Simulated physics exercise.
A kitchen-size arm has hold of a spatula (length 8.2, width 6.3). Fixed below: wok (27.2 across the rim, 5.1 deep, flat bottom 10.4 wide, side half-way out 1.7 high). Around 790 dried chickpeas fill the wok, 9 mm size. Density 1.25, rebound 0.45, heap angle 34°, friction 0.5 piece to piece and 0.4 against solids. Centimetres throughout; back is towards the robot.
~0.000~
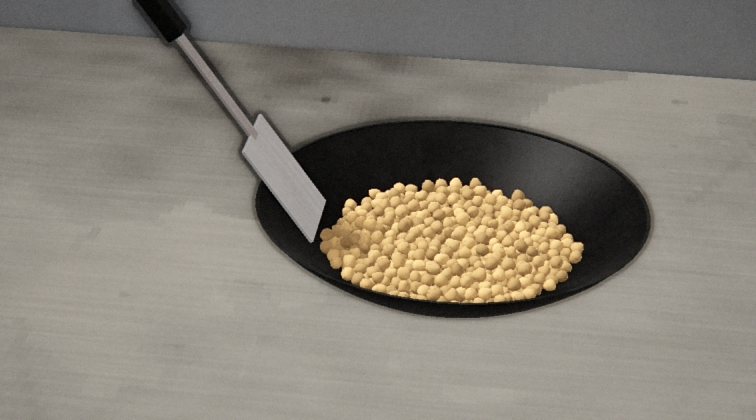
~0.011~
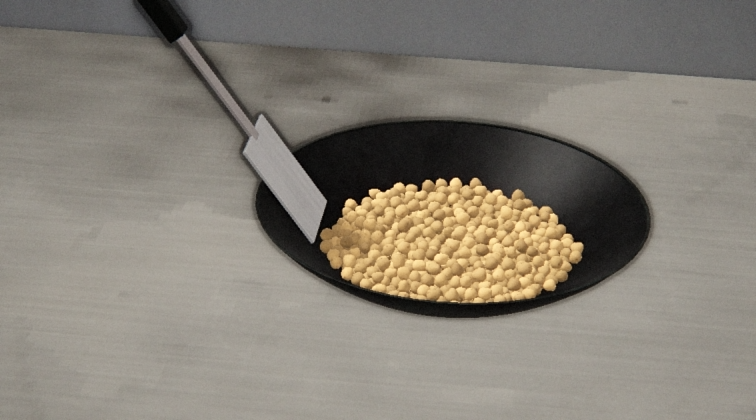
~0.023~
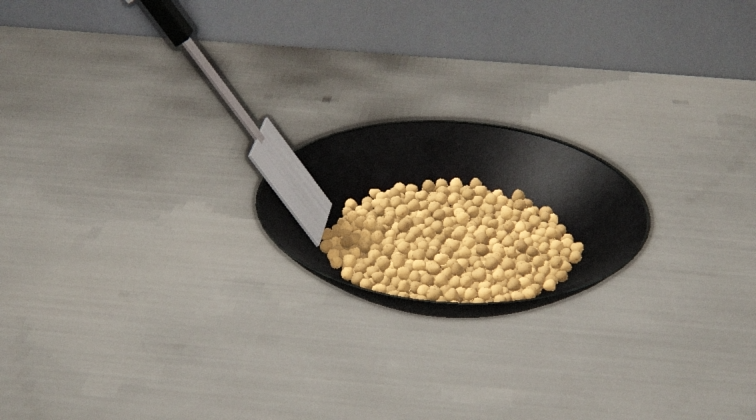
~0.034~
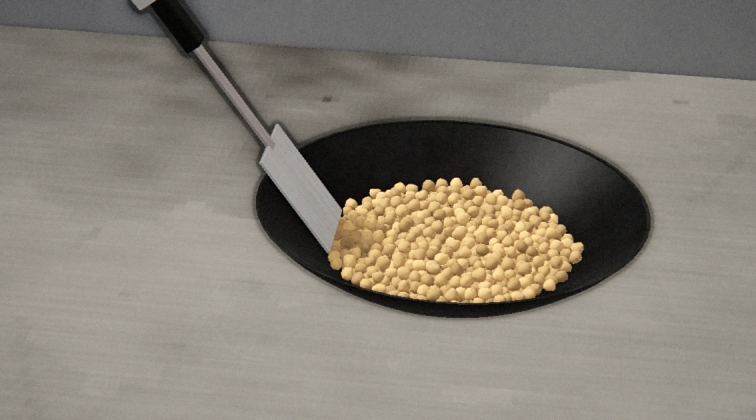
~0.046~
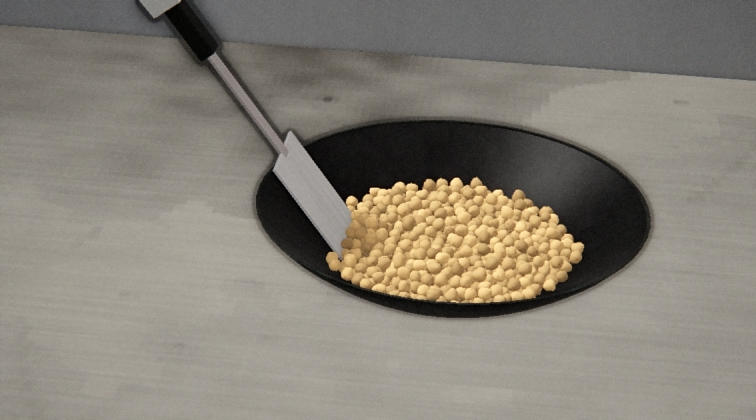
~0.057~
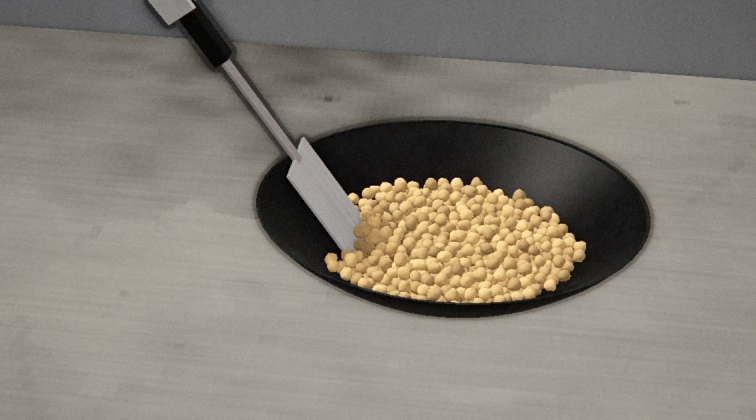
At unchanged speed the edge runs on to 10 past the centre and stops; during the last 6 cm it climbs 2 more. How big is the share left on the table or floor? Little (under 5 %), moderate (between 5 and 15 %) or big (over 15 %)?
A big share, over 15 %, ends on the table or floor.
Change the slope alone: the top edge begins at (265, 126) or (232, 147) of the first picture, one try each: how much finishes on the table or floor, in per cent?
Some 25 and 25 per cent.
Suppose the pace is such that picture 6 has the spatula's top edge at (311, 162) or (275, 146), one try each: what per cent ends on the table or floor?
About 35 and 15 per cent.
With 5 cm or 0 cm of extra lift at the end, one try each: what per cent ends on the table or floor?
About 20 and 30 per cent.
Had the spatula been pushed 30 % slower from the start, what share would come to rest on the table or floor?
Then about 20 per cent.
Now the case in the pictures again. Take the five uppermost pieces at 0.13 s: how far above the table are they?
Some 4 cm.
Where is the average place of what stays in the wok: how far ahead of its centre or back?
Roughly 2.5 cm ahead.
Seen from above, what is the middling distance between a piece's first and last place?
Roughly 4 cm.
After 0.13 s, sloping 54°, highest piece 4 above the table; 788 in the wok.
After 0.20 s, sloping 54°, highest piece 6 above the table; 788 in the wok.
After 0.43 s, sloping 54°, highest piece 5 above the table; 573 in the wok, 191 on the table or floor, 24 on the blade or in flight.
After 1.48 s, sloping 54°, highest piece 4 above the table; 573 in the wok, 215 on the table or floor.
In the end, 573 in the wok, 215 on the table or floor. That is 27 % on the table or floor.
